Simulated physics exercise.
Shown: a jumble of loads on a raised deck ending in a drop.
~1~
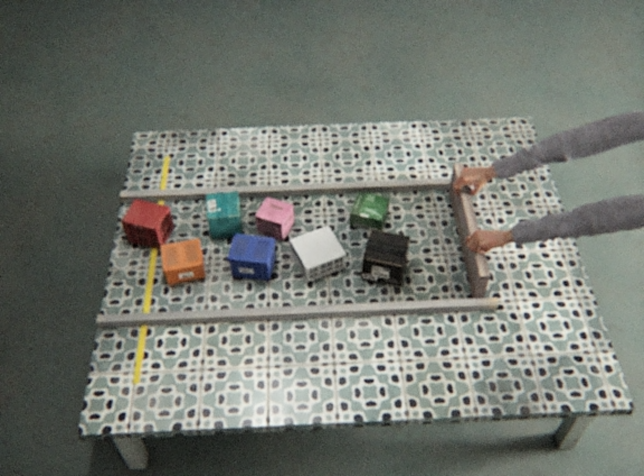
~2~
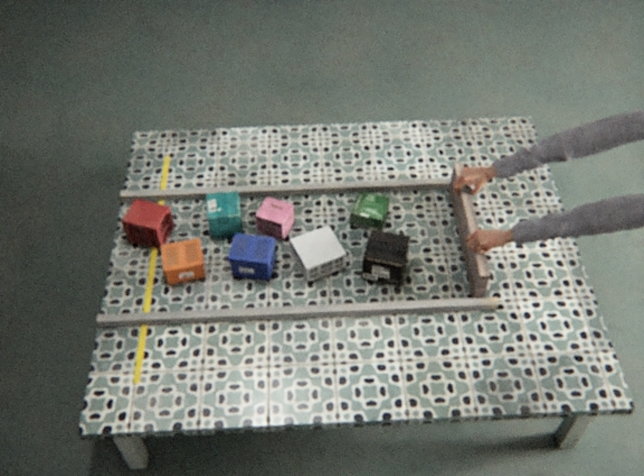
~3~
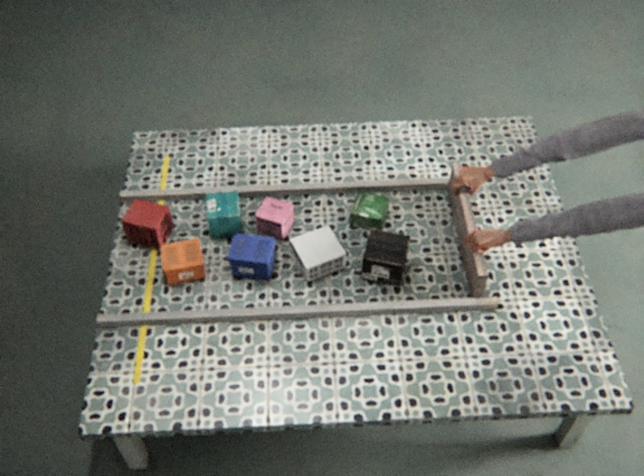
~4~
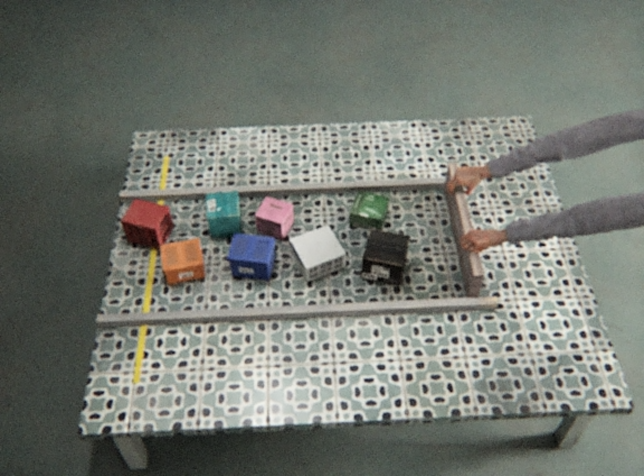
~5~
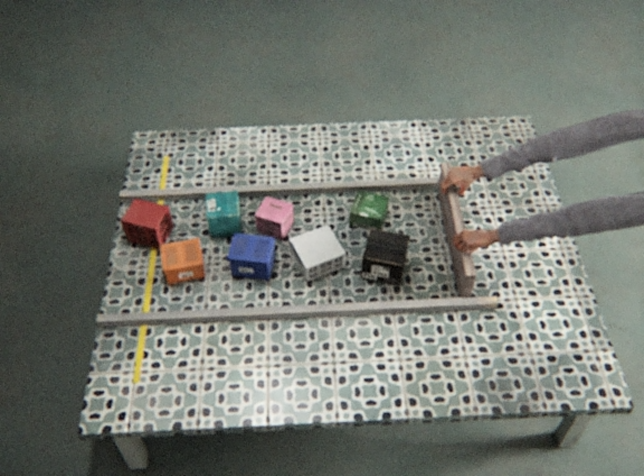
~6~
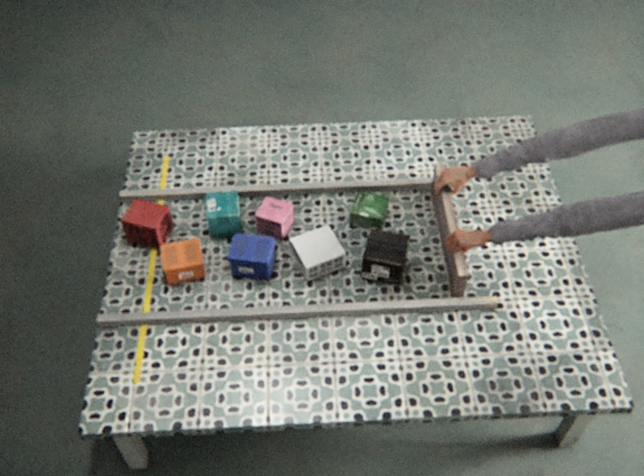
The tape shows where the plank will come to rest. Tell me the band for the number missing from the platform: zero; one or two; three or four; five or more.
The ones that plunge will number five or more.
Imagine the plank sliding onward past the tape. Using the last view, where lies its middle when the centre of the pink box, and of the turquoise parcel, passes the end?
When the pink box crosses, the middle is near (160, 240); when the turquoise parcel crosses, near (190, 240).
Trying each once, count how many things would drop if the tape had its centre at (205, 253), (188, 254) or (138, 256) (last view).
The three tries give 3, 4 and 6.
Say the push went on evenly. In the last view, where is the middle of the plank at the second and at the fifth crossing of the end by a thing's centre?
(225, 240) and (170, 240).
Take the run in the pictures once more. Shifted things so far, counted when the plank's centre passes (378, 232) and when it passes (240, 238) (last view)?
Counts: 3, 8.
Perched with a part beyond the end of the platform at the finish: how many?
It's 0.
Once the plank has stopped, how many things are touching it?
In total, 2.
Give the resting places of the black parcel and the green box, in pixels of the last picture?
I'd put one at around (127, 272) and the other at around (139, 225).
A little later, none off yet; red crate at rest near (148, 224); orange tote at rest near (183, 262); turquoise parcel at rest near (224, 215).
Next, none off yet; red crate shifted a little near (137, 226); orange tote shifted well along near (109, 264); turquoise parcel shifted about its own width near (175, 216).
When it is over, the number that fall off is five or more; down, white crate, pink box, blue tote, turquoise parcel, orange tote and red crate.
